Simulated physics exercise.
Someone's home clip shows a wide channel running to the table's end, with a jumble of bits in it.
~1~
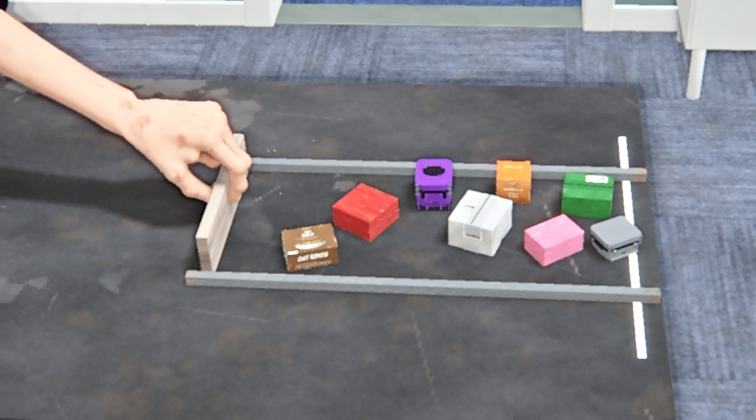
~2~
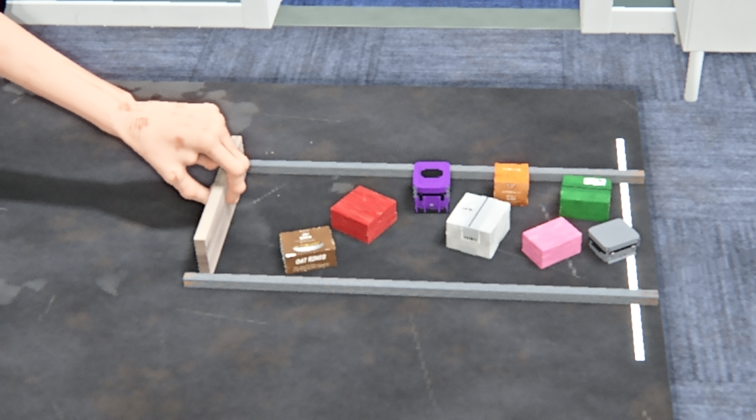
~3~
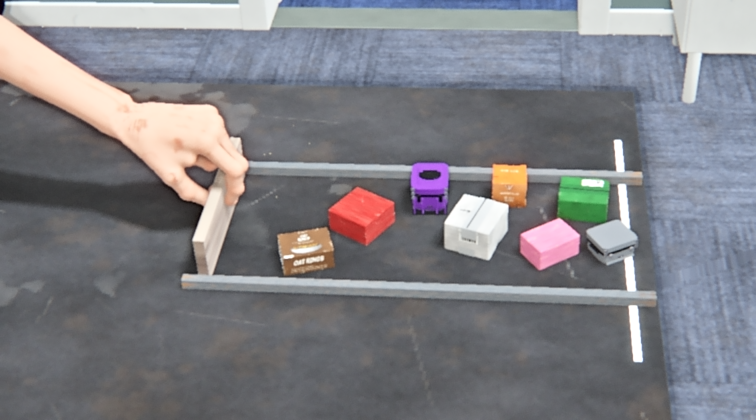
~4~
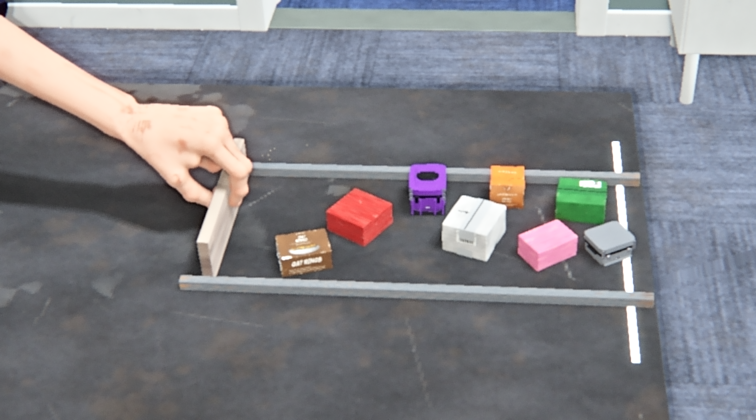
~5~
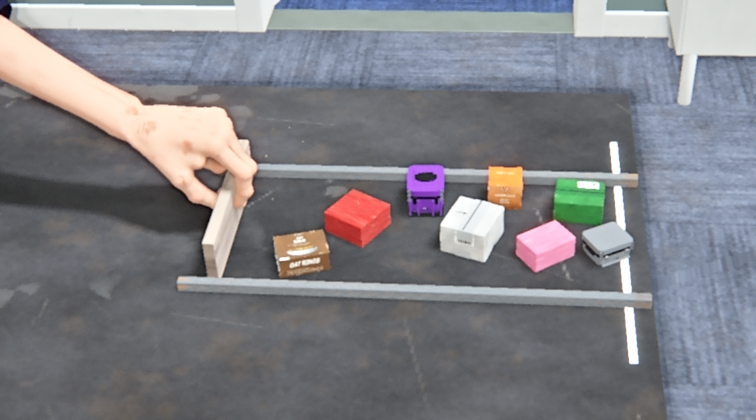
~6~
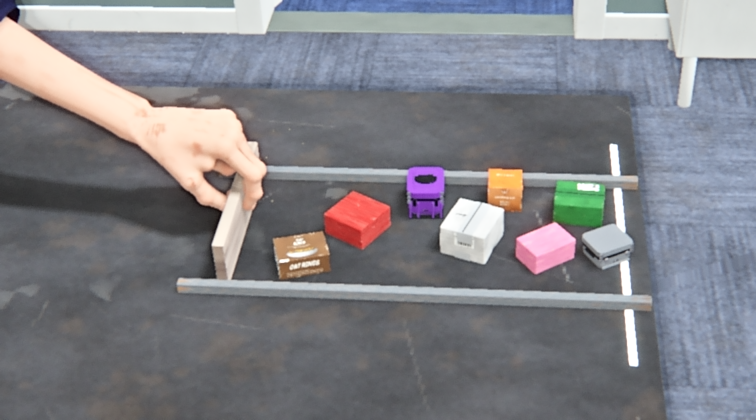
Hand gripping an upright board between two rails on a dark table, then edging it slightly right, the coloured boxes staying still.
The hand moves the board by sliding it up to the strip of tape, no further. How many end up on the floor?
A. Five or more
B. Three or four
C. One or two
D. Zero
Answer: A.
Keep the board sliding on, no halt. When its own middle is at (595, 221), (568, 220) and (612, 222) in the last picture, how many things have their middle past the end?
The numbers past the end are 5, 3 and 5.
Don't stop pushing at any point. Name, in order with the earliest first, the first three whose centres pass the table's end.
Sequence: Grey case; green box; pink block.
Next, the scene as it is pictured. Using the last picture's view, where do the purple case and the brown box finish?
The purple case stops around (638, 192); the brown box around (654, 282).
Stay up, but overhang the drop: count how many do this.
The overhang total is 3.
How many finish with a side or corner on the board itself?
My count gives 3.
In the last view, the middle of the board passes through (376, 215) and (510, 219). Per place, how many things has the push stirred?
Tally: 3; 8.
A little later, none off yet; grey case at rest near (607, 248); green box at rest near (579, 204); pink block at rest near (545, 248).
Next, none off yet; grey case at rest near (609, 247); green box at rest near (579, 204); pink block shifted a little near (562, 255).
Later still, none off yet; grey case tilted a little near (659, 241); green box shifted about its own width near (644, 204); pink block shifted well along near (634, 276).
When it is over, the number that fall off is five or more; down, white box, orange box, pink block, green box and grey case.
